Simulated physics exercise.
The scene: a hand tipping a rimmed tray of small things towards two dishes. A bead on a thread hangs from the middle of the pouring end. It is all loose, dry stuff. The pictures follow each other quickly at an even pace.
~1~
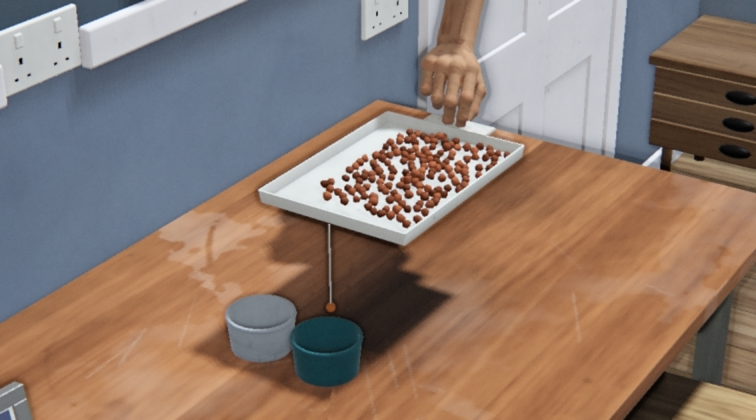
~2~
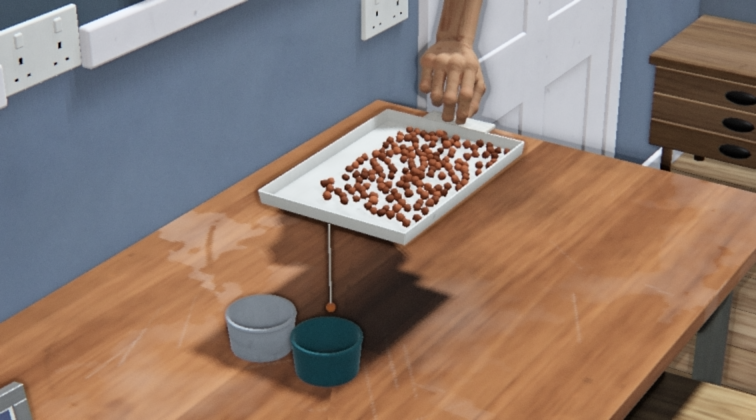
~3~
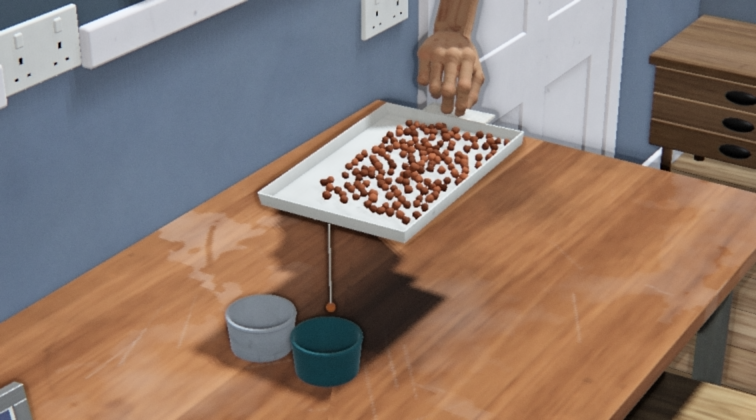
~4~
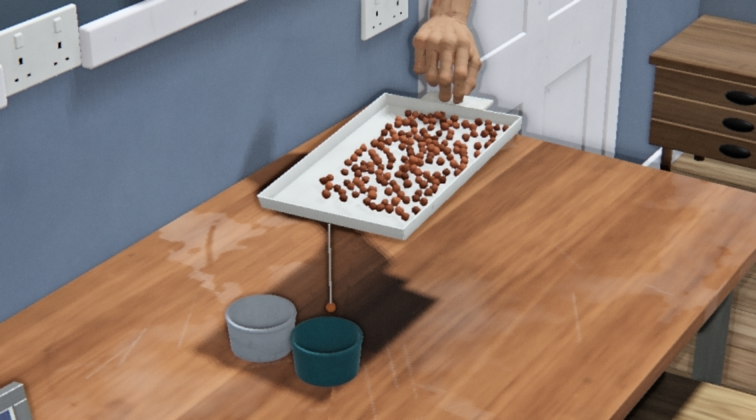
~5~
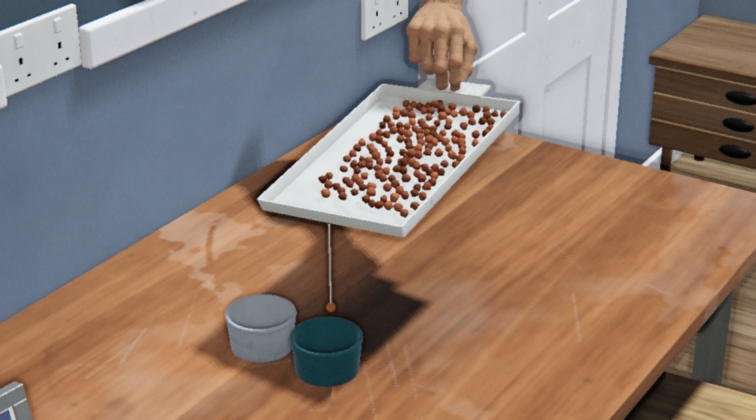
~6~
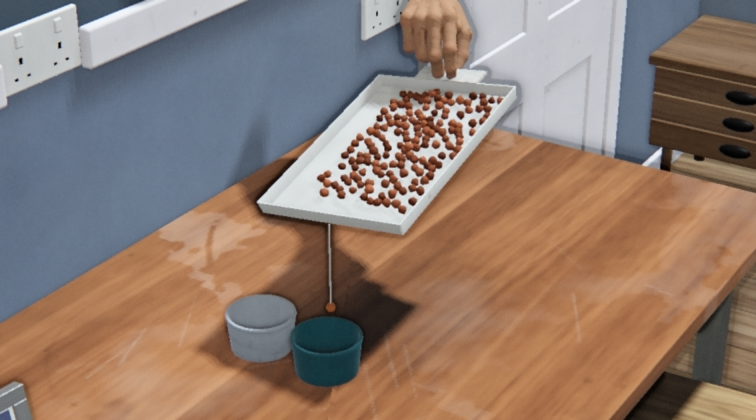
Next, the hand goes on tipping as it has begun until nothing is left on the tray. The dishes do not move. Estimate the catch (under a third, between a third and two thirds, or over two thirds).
Together they catch between a third and two thirds.
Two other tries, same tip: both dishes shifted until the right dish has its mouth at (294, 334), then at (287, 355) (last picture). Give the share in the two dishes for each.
Near 40 % and 10 %.
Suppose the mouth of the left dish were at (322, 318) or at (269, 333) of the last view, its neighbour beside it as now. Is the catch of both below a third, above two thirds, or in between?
In turn: Under a third; below one third.
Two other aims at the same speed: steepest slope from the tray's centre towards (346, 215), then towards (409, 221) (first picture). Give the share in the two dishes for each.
Roughly 40 per cent, and 0 per cent.
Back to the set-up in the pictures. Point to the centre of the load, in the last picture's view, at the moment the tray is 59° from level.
Close to (298, 189).
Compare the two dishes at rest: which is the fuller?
Fuller: Left.
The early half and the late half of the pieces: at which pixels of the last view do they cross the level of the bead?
The first part at (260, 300); the rest at (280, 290).
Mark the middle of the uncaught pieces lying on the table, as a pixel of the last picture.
Around (246, 334).
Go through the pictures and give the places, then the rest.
The first picture shows corners of the pouring end (261, 190) and (405, 232), level; middle of the load (421, 171), clay pellets; left dish (241, 341); right dish (307, 365); bead on its thread (331, 307).
The second picture shows corners of the pouring end (261, 190) and (404, 232), level; middle of the load (421, 170).
The third picture shows corners of the pouring end (261, 192) and (404, 230), tipped barely, lowest at the left corner; middle of the load (421, 164).
The fourth picture shows corners of the pouring end (260, 195) and (402, 228), tipped a little, lowest at the left corner; middle of the load (420, 157).
The fifth picture shows corners of the pouring end (260, 198) and (401, 225), tipped a little, lowest at the left corner; middle of the load (409, 146).
The sixth picture shows corners of the pouring end (260, 201) and (399, 223), tipped clearly, lowest at the left corner; middle of the load (407, 139); left dish (241, 341); right dish (307, 365).
Just after the last frame, tray tipped steeply; almost all on the tray; just a few in the left dish; just a few outside both; about a tenth in the air.
A moment on, tray tipped right over; the larger part on the tray; about a tenth in the left dish; about a tenth outside both; just a few in the air.
Further on, tray tipped past a quarter turn; just a few in the right dish; roughly half in the left dish; roughly half outside both.
When it is over, tray tipped past a quarter turn; just a few in the right dish; roughly half in the left dish; roughly half outside both.
